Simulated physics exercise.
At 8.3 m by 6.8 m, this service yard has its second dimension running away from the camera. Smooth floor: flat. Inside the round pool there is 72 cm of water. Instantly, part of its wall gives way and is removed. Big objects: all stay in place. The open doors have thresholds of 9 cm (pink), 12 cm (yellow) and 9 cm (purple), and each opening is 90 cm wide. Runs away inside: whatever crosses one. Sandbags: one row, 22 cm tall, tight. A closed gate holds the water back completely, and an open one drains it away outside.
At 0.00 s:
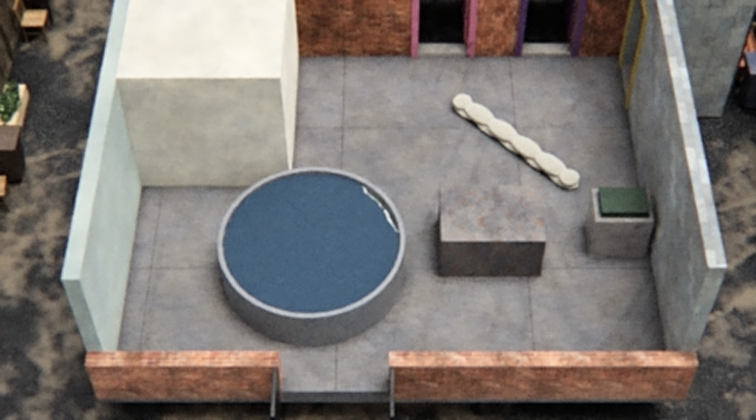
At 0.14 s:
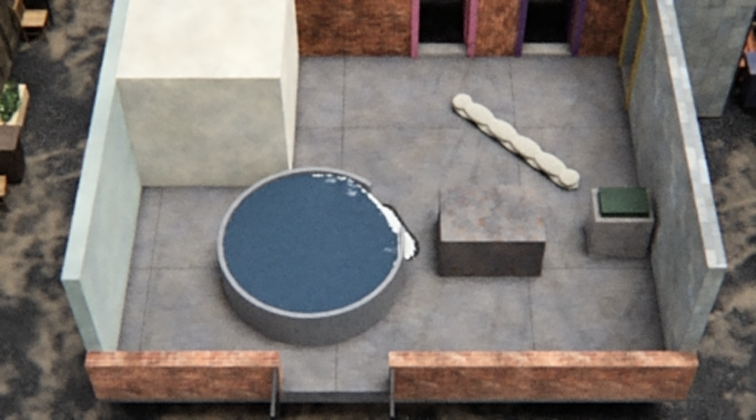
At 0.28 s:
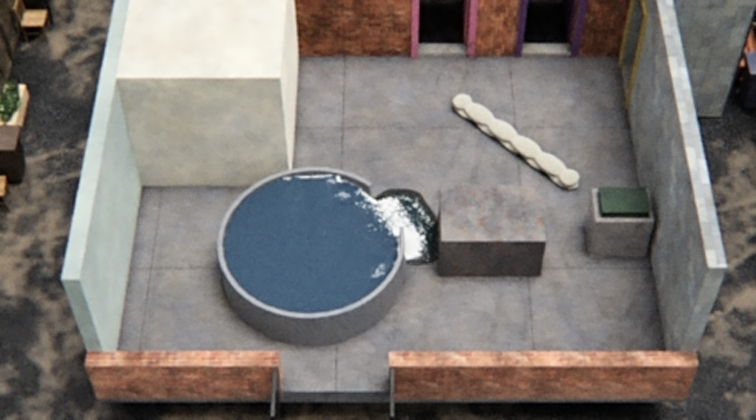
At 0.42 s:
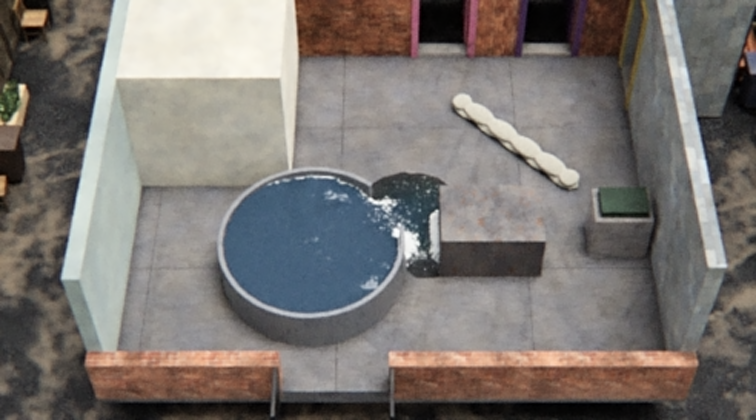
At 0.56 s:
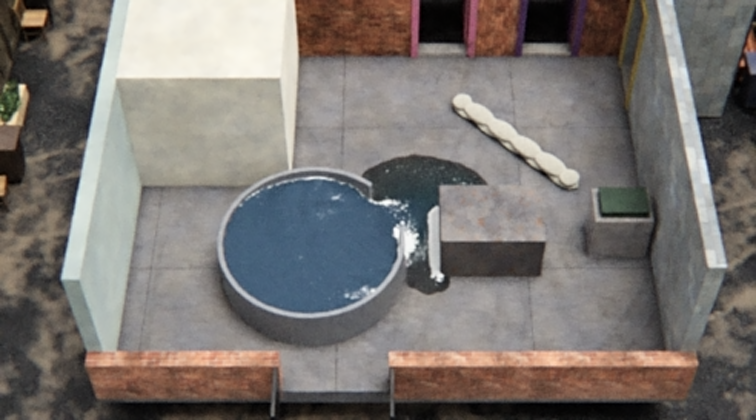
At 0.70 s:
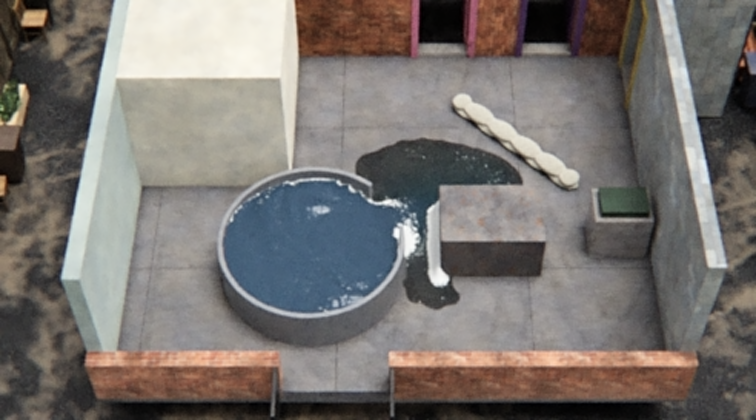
Water pours through a gap in the round pool's right side and spreads around a block.
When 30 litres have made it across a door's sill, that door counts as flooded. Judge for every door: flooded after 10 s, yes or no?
Verdicts: Pink door, yes; yellow door, no; purple door, no.
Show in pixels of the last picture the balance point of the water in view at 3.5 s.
I'd put it close to (386, 227).
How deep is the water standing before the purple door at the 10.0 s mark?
The depth there is around 9.0 cm.
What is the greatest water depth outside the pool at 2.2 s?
Around 49 centimetres.
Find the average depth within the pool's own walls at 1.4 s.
56 cm.
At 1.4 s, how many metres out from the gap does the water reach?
It comes to some 3.6 metres.
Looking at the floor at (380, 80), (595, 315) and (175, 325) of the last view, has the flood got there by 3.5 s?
Going through the three points: Awash, then awash, then not yet touched.
After 1.4 s water covers 25 % of the floor and is deepest (56 cm) near (434, 233); pink door not reached, yellow door not reached, purple door not reached.
After 2.2 s water covers 40 % of the floor and is deepest (49 cm) near (434, 233); pink door 15 cm at the sill, 4 L in, yellow door not reached, purple door not reached.
After 3.5 s water covers 65 % of the floor and is deepest (36 cm) near (434, 233); pink door 18 cm at the sill, 87 L in, yellow door 5 cm at the sill, 0 L in, purple door 7 cm at the sill, 0 L in.
After 6.0 s water covers 85 % of the floor and is deepest (26 cm) near (434, 233); pink door 13 cm at the sill, 147 L in, yellow door 10 cm at the sill, 1 L in, purple door 12 cm at the sill, 4 L in.
After 10.0 s water covers 95 % of the floor and is deepest (17 cm) near (434, 233); pink door 10 cm at the sill, 166 L in, yellow door 11 cm at the sill, 1 L in, purple door 9 cm at the sill, 8 L in.
